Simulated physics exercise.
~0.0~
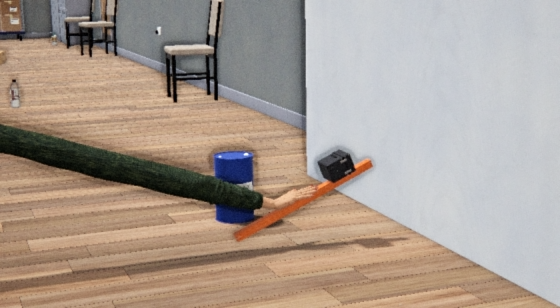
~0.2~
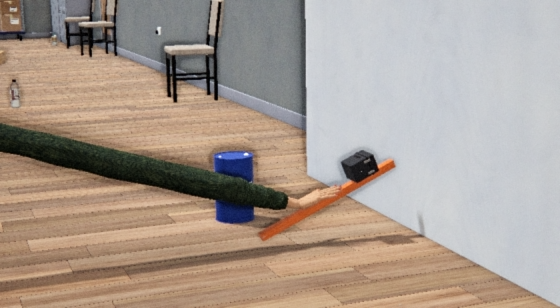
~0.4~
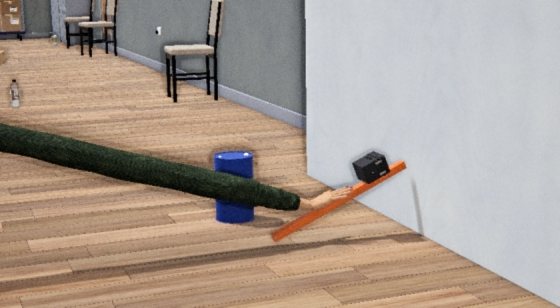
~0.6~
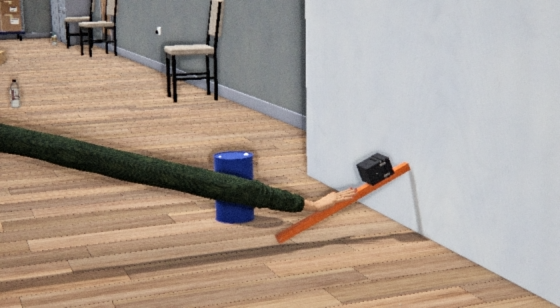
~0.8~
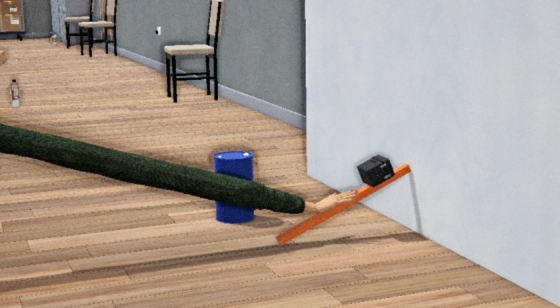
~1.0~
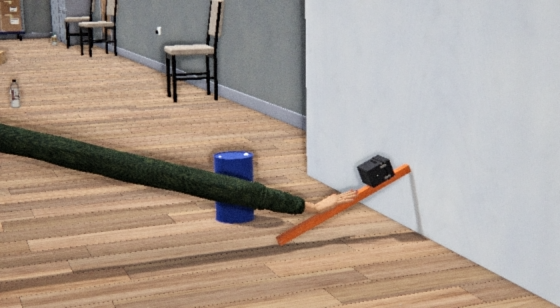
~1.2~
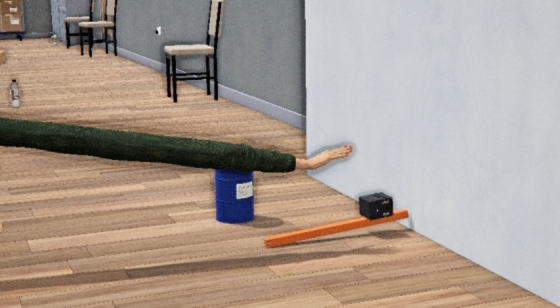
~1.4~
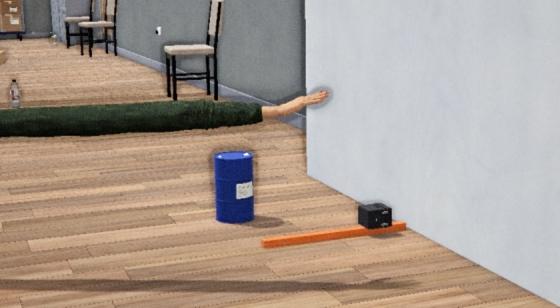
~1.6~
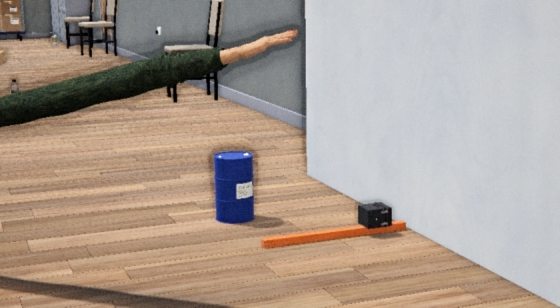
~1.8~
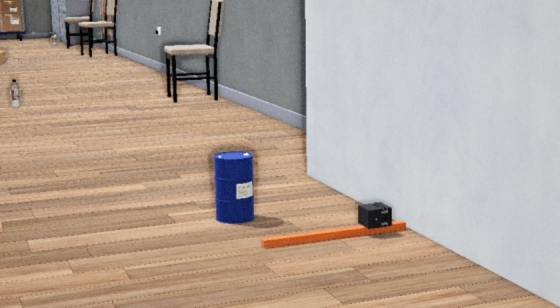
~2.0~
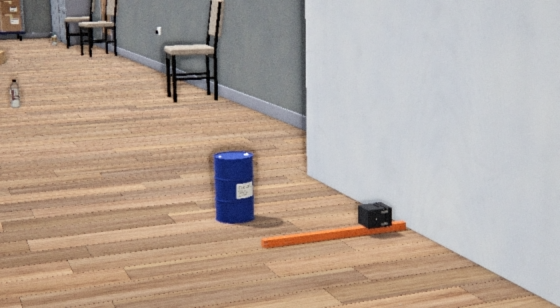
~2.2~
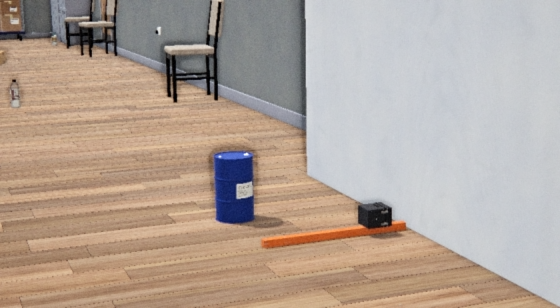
The video shows a hand in a long green sleeve moving an orange pole right and leaning it against a pale wall, near a blue canister. The hand lets go and withdraws, and the pole slides down to lie on the floor beside a small black box.
